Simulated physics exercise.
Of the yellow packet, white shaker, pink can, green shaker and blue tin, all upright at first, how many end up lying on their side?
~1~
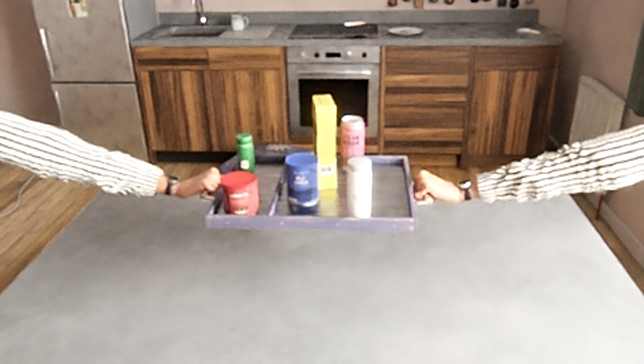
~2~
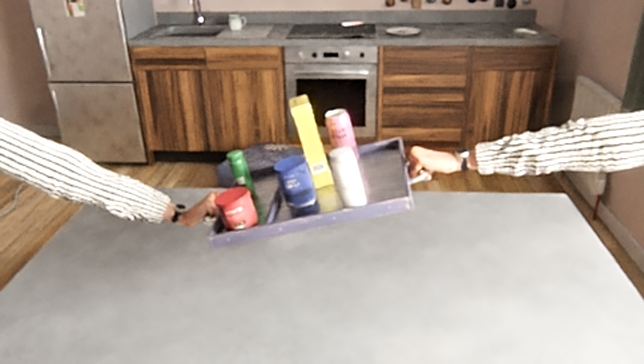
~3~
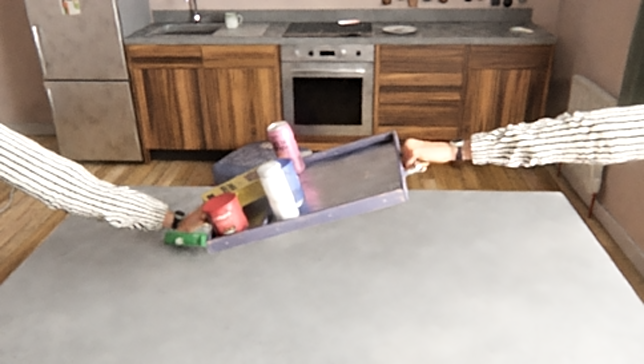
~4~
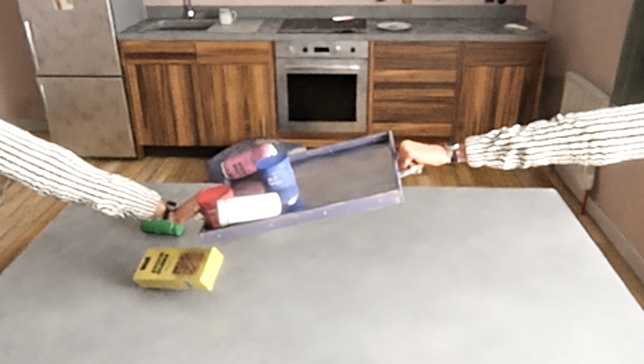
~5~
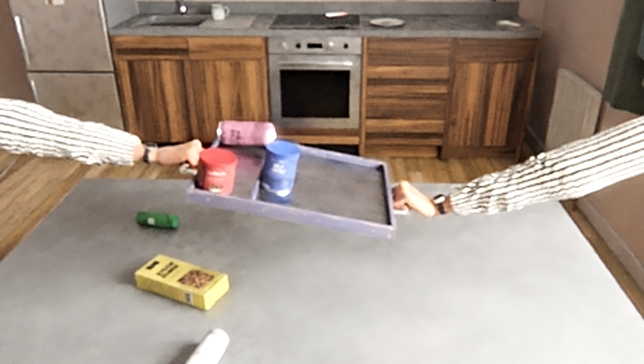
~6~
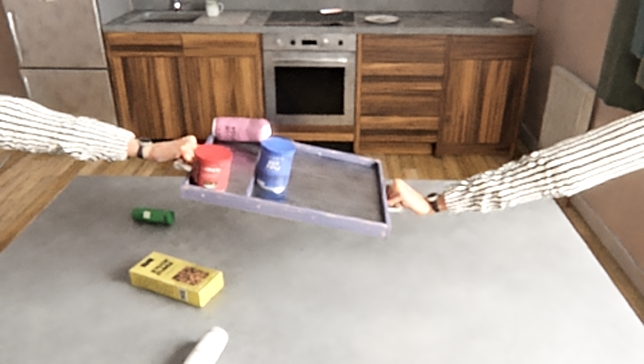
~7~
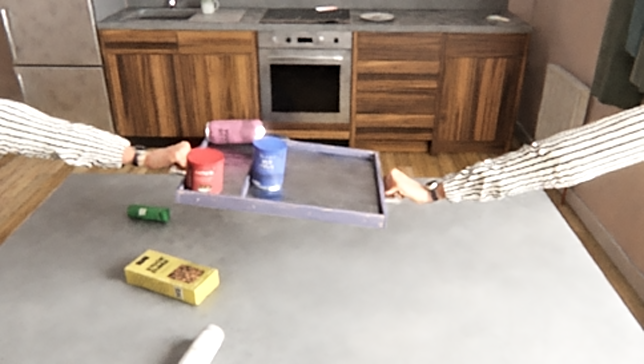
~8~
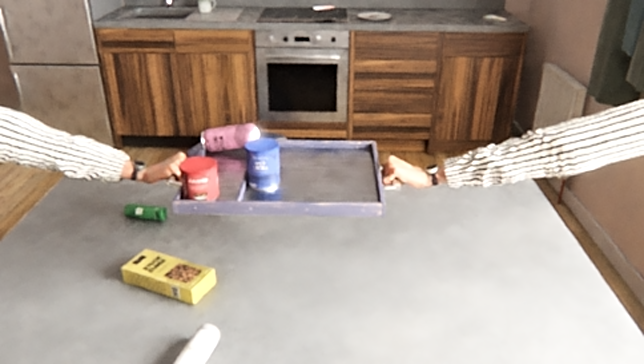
Four of them end up on their side, namely the yellow packet, the white shaker, the pink can and the green shaker. The blue tin is still upright on the tray.
Tray in two hands tipping left, then right, shedding green shaker, yellow packet and white shaker before levelling, pink can toppled.
